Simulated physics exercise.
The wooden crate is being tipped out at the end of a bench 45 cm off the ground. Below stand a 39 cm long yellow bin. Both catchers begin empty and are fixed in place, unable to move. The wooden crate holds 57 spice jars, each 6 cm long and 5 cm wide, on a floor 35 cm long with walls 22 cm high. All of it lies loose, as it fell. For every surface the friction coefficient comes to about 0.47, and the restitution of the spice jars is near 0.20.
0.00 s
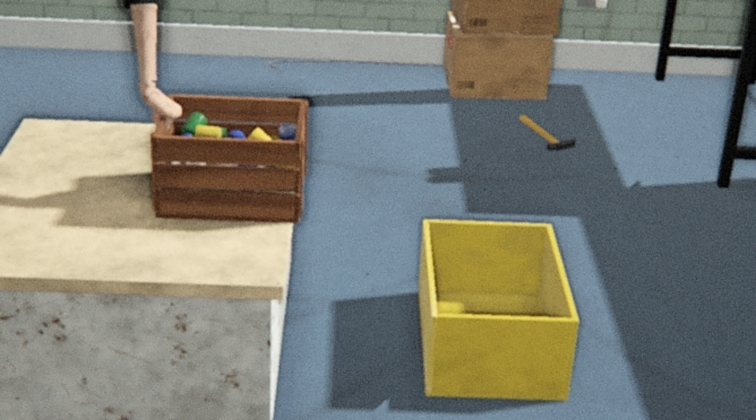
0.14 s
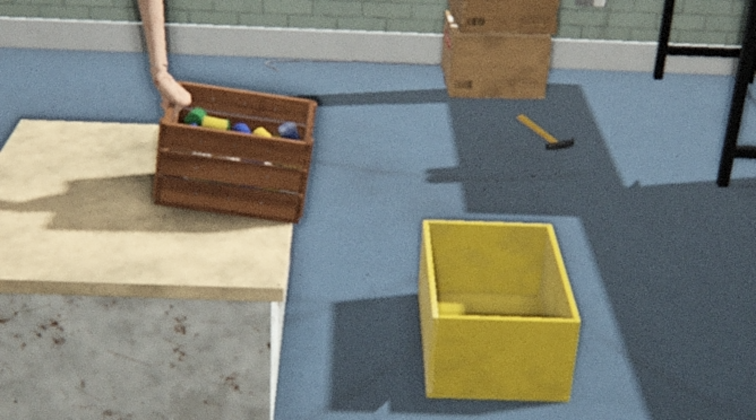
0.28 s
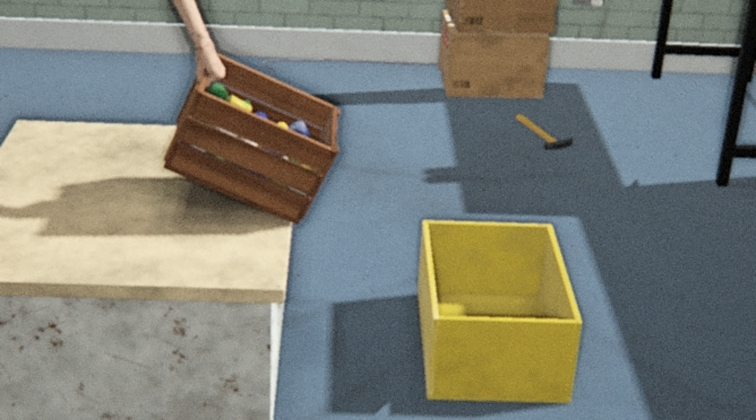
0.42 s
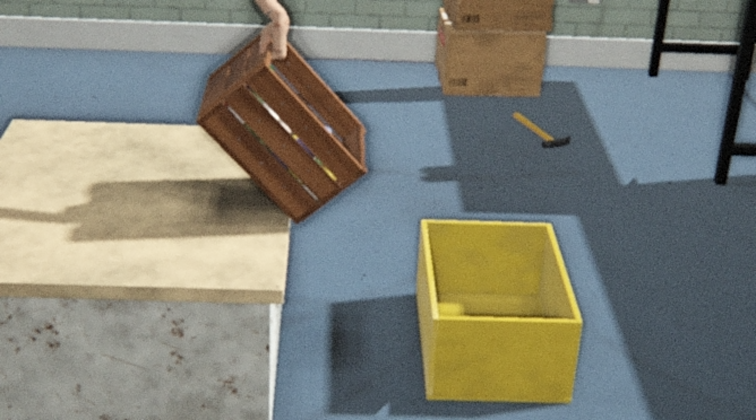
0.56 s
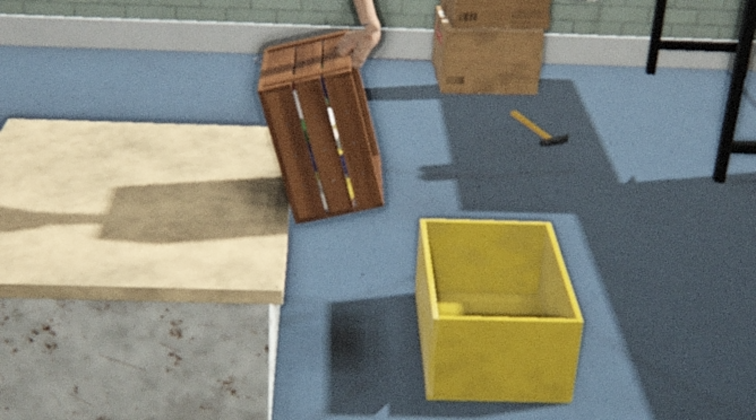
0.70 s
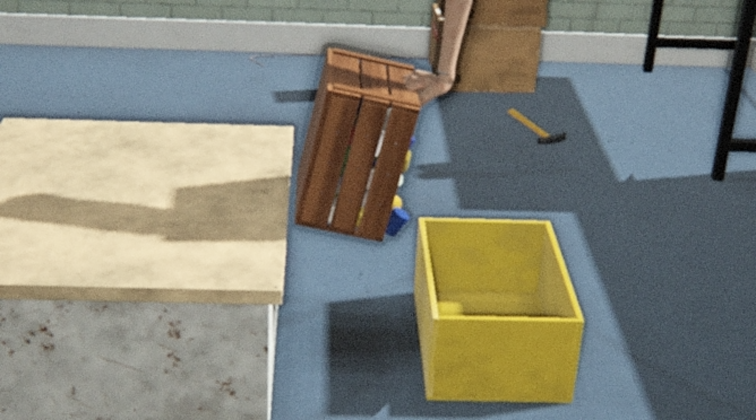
A bare arm reaches down from the upper left to a slatted brown wooden crate of small colourful objects on a pale bench, seen from above in a blue-floored room. An open yellow bin stands on the floor to the right, with cardboard boxes and a hammer behind. The hand tips the crate rightward past its side beyond the bench edge, objects emerging at its opening, as the camera shifts very slightly.
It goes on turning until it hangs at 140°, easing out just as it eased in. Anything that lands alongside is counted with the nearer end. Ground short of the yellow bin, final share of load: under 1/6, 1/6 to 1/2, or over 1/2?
Over 1/2.
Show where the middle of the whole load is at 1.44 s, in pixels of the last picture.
At about (409, 332).
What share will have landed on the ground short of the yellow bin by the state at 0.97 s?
Estimated fraction: Some 5 percent.
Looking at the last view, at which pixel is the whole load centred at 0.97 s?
It's centred at about (411, 266).
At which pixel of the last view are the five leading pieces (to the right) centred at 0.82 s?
Around pixel (449, 223).
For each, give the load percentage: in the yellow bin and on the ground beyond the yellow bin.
It works out to roughly 40 per cent and 0 per cent, in that order.
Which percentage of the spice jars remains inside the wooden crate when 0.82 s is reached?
Still in there: Some 65 per cent.
After 0.82 s, tilt 121°; 37 still in the wooden crate and 20 in the air.
After 0.97 s, tilt 137°; 13 still in the wooden crate, 17 in the yellow bin, 4 on the ground short of the yellow bin and 23 in the air.
After 1.17 s, tilt 140°; 22 in the yellow bin, 24 on the ground short of the yellow bin and 11 in the air.
Final count (at 1.44 s), 22 in the yellow bin and 35 on the ground short of the yellow bin. Asked share, 35 of 57, 61 per cent.
